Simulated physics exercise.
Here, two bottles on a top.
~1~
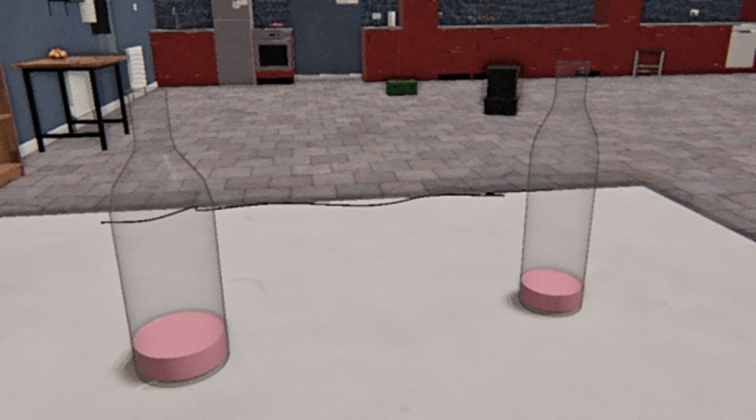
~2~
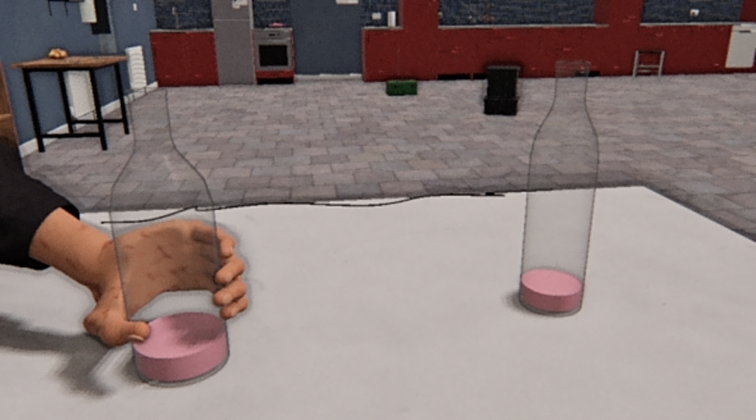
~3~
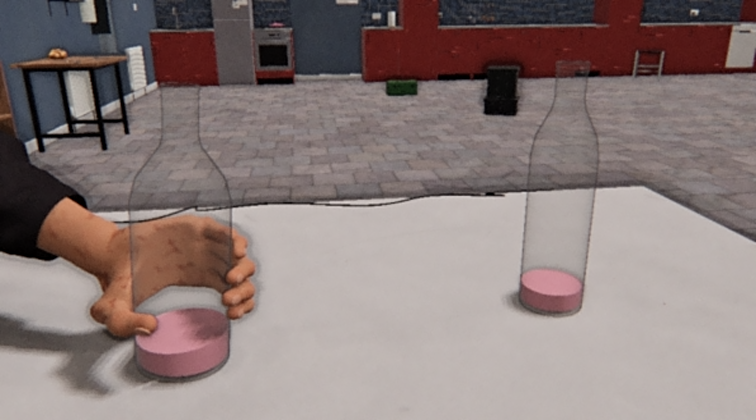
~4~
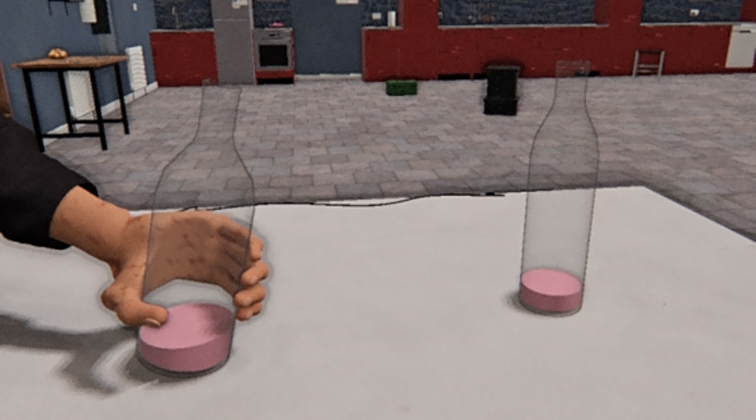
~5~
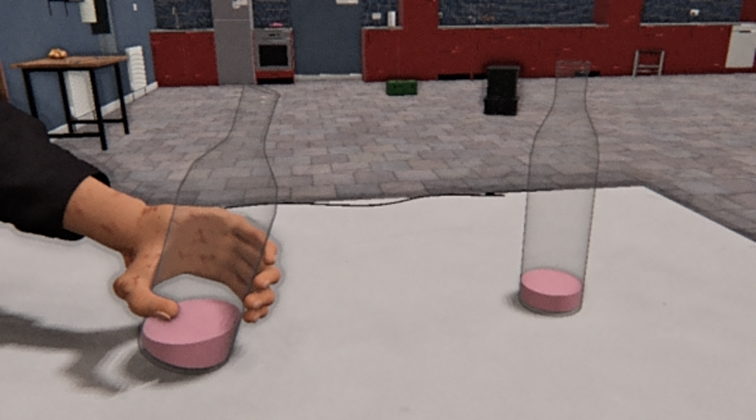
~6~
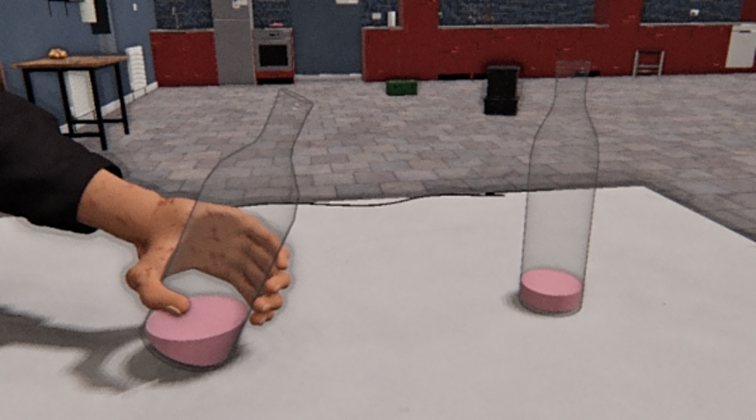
On a white tabletop, a hand grips the left of two bottles and tilts it rightward.
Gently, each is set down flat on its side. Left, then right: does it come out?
The left one stays dry and the right one stays dry.
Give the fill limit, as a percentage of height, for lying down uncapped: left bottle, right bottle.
Around 24 percent, then around 22 percent.
Soon after, the left bottle is nearly down; left bottle, nothing comes out.
Later, the left bottle lies flat; left bottle, nothing comes out.
In the end, both lie flat; left bottle, nothing comes out; right bottle, nothing comes out.
